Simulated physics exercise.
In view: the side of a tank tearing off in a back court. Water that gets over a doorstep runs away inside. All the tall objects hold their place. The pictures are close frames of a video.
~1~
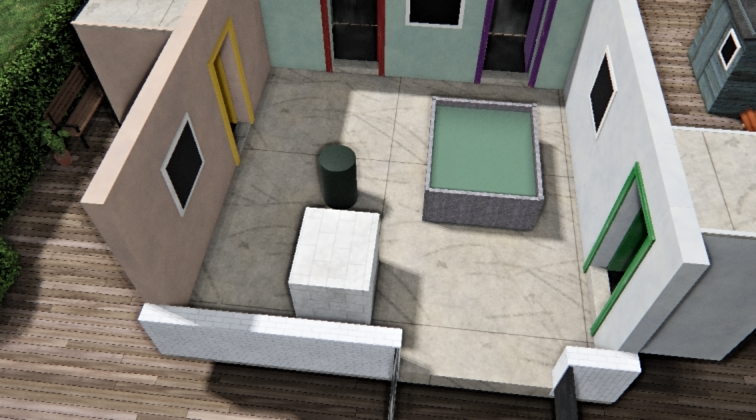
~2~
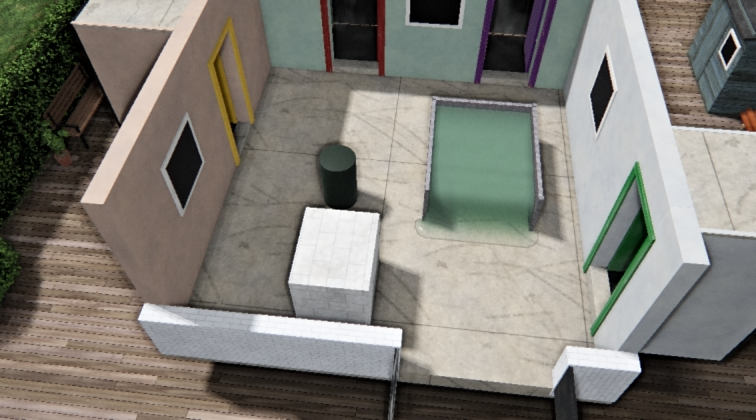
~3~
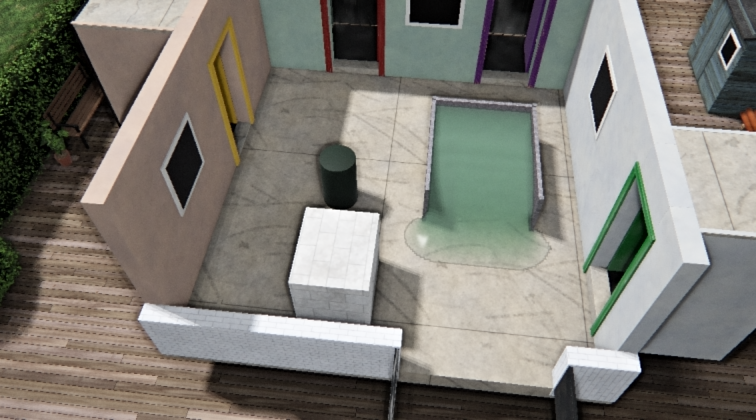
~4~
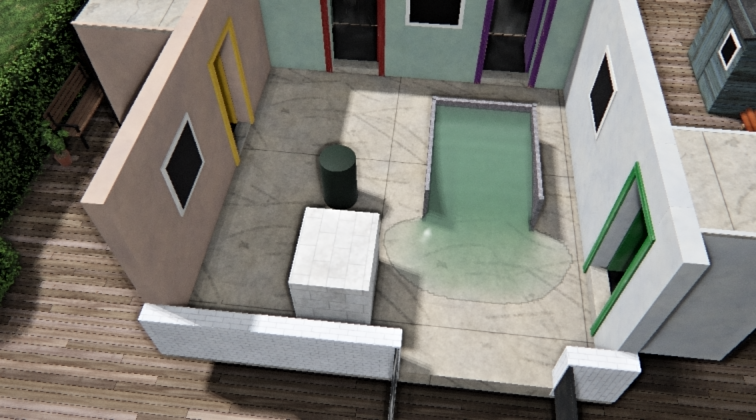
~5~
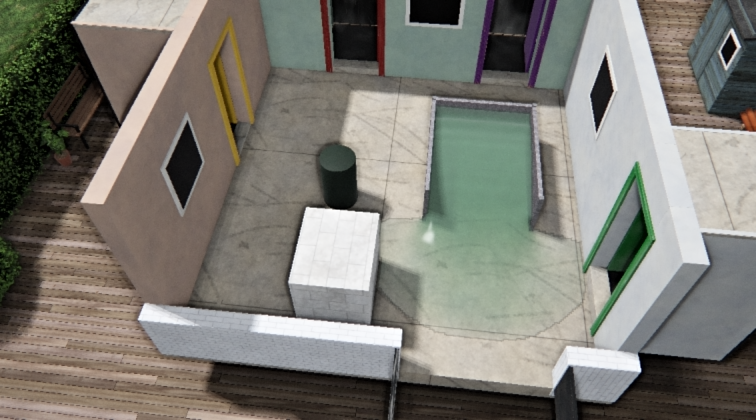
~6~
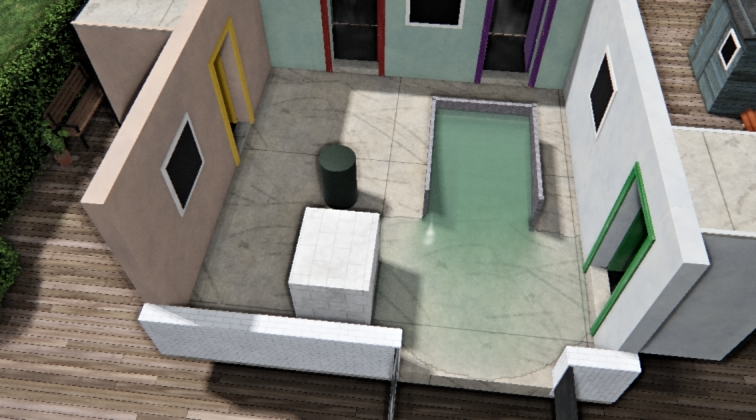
In a walled back court, the near side of a raised tank gives way and green water pours out, spreading across the paving.
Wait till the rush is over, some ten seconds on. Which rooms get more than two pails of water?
The yellow door admits no more than that; the purple door admits no more than that; the green door admits no more than that; the red door admits no more than that.
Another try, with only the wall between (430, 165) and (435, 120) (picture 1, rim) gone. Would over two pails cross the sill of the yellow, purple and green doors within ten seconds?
Yellow door passes that mark; purple door takes less; green door stays under.
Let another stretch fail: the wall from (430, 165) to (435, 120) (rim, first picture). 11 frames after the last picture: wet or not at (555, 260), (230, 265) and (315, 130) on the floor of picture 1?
As listed: Free of water, flooded, covered.
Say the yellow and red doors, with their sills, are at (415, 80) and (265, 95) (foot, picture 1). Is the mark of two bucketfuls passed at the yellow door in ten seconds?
In short: Yellow door is under.
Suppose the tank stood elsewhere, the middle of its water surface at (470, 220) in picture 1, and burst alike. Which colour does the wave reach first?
That is the green-painted one.
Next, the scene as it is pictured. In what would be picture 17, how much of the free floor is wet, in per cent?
Roughly 30 per cent.
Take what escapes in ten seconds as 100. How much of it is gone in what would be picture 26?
Some 65 per cent.
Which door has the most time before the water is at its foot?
It is the door marked red.
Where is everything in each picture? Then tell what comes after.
In the first frame, still water in the tank at (483, 149).
In the second frame, the front is at (419, 222), out from the gap at (479, 215).
In the third frame, water pours out at (479, 216) and has run to (413, 241).
In the fourth frame, water pours out at (478, 217) and has run to (399, 262).
In the fifth frame, water pours out at (478, 217) and has run to (423, 320).
In the sixth frame, water pours out at (478, 217) and has run to a hidden place.
A moment on, water covers 25 % of the floor; the yellow door not reached, the purple door not reached, the green door wet at the sill, nothing in, the red door not reached.
Next, water covers 30 % of the floor; the yellow door not reached, the purple door not reached, the green door wet at the sill, nothing in, the red door not reached.
Then, water covers 35 % of the floor; the yellow door not reached, the purple door not reached, the green door wet at the sill, nothing in, the red door not reached.
Later, water covers 60 % of the floor; the yellow door wet at the sill, nothing in, the purple door not reached, the green door wet at the sill, nothing in, the red door not reached.
In the end, water covers 70 % of the floor; the yellow door wet at the sill, nothing in, the purple door wet at the sill, nothing in, the green door wet at the sill, nothing in, the red door wet at the sill, nothing in.
